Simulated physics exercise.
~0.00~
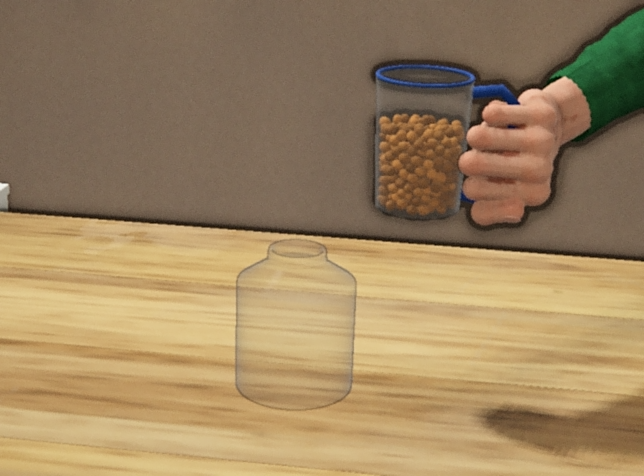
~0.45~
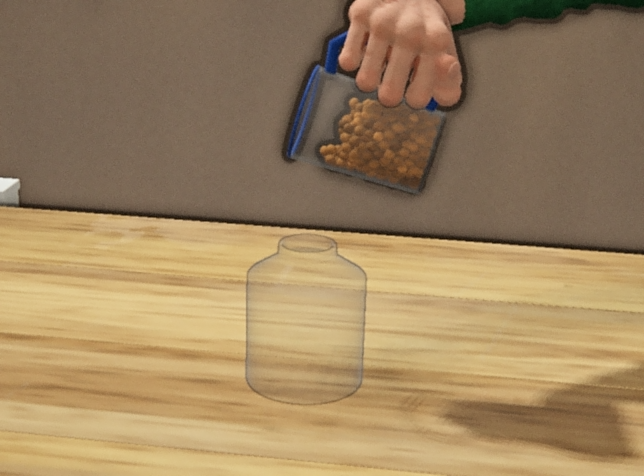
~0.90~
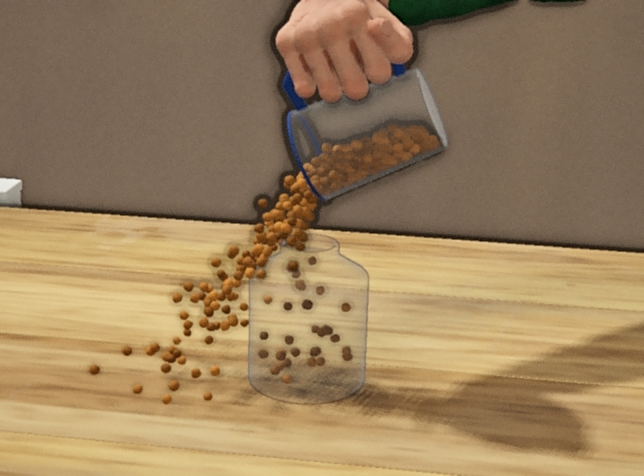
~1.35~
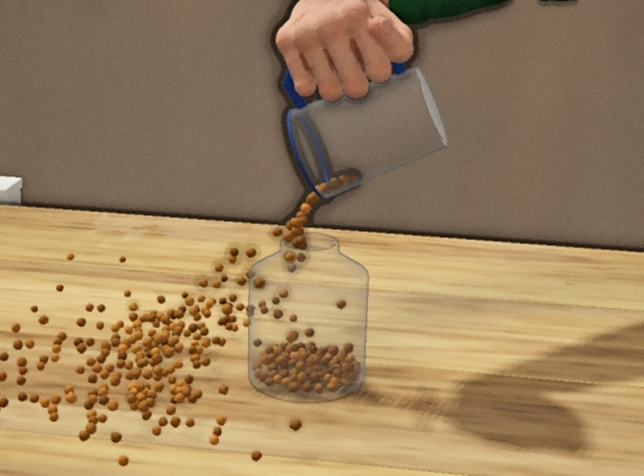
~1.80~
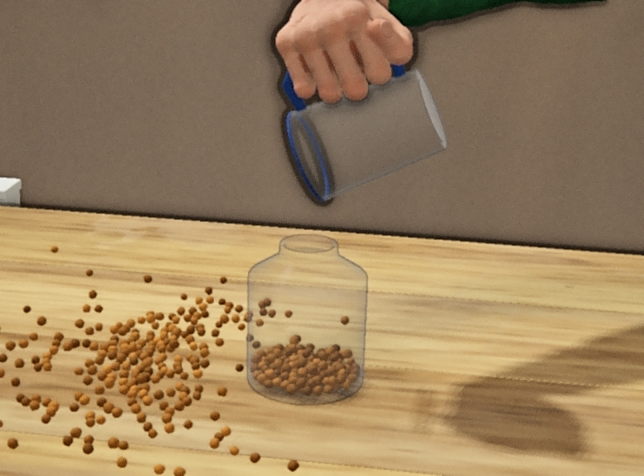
To begin with, a hand in a green sleeve holds a clear, blue-rimmed cup of roasted chickpeas upright, above and to the right of an empty glass jar on a wooden surface. The hand moves left and tips the cup onto its side, with the chickpeas still inside. As it tilts further, they tumble out in a stream, some dropping into the jar and many scattering to the left. The stream thins to a trickle while the cup stays in place. Finally the cup is empty, the jar is partly filled, and most of the chickpeas lie spilt across the wood.
